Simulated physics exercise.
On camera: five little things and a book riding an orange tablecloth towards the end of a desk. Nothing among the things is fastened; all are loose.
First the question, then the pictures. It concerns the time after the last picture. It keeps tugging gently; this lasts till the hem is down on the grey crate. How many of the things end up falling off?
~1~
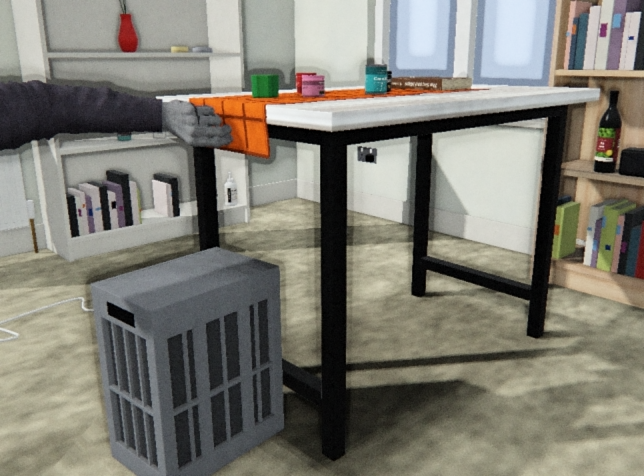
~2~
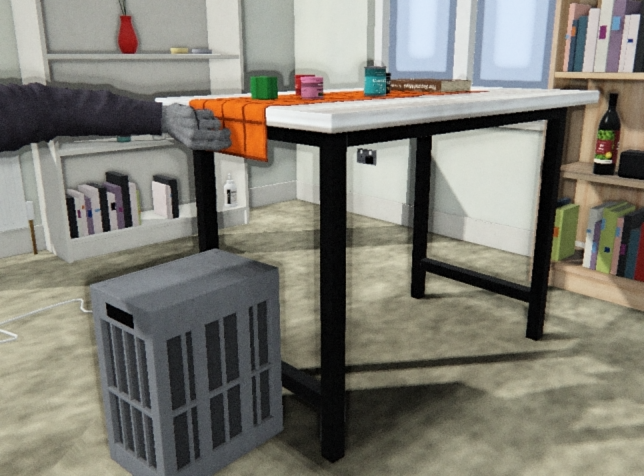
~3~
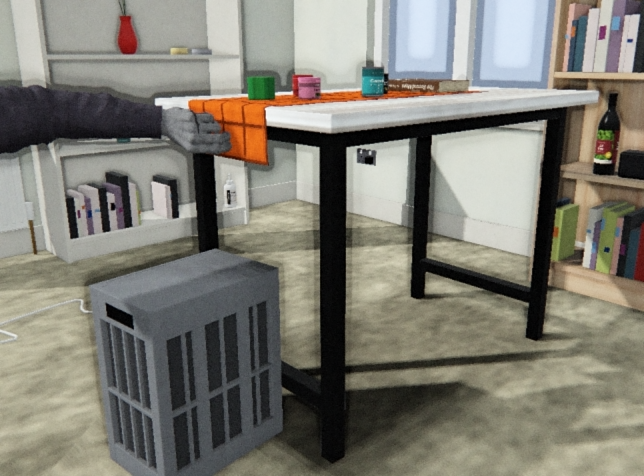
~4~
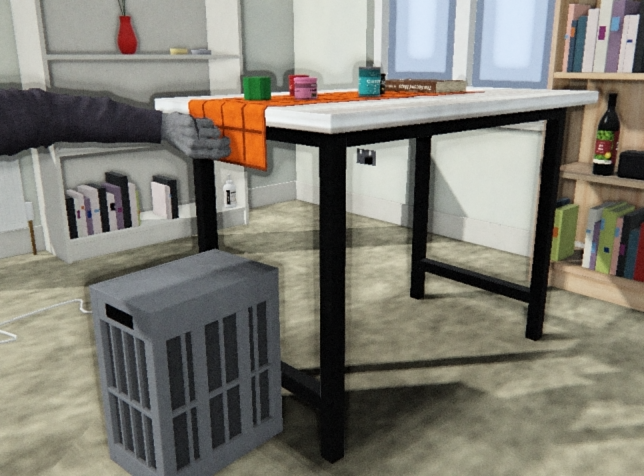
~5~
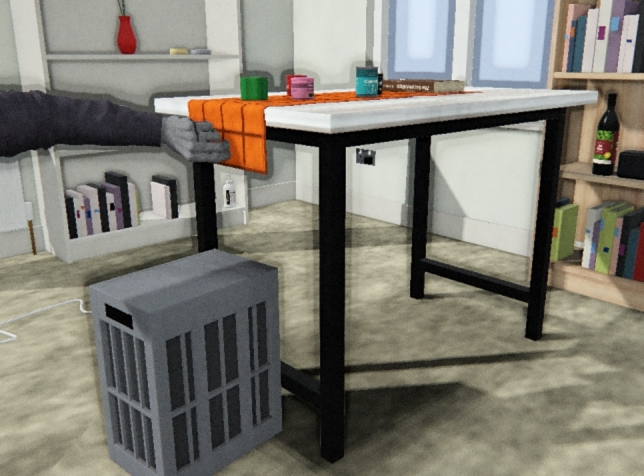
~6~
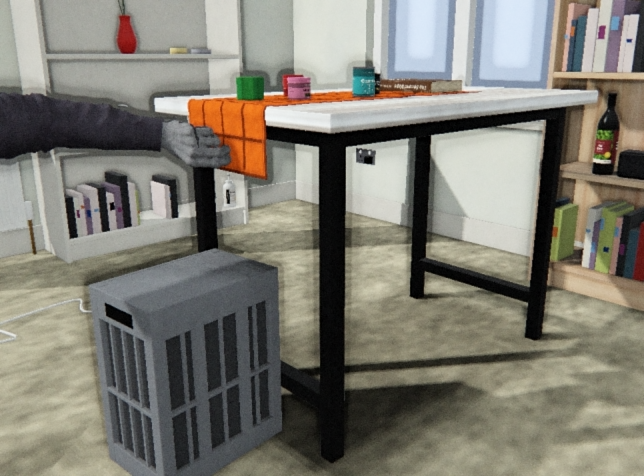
Two.
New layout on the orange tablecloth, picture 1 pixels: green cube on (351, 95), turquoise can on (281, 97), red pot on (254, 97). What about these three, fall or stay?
Outcome: The green cube is still in place, the turquoise can is gone, the red pot is gone.
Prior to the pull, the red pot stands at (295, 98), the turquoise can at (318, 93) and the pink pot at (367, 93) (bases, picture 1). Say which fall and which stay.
The red pot is off the top, the turquoise can is still on top and the pink pot is still on top.
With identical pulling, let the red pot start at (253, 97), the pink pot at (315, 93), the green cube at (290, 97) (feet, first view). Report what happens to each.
So the red pot leaves the top, the pink pot stays aboard, and the green cube leaves the top.
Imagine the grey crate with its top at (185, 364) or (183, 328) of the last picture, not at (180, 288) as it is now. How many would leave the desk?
That would be 4 and 3.
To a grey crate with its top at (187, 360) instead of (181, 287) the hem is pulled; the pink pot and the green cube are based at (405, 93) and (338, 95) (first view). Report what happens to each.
As for the pink pot, it stays in place; as for the green cube, it leaves the top.
Soon after, hem near (228, 235); green cube gone.
After that, hem on the crate; green cube and pink pot gone.
In the end, hem on the crate; green cube and pink pot gone. The answer is two.
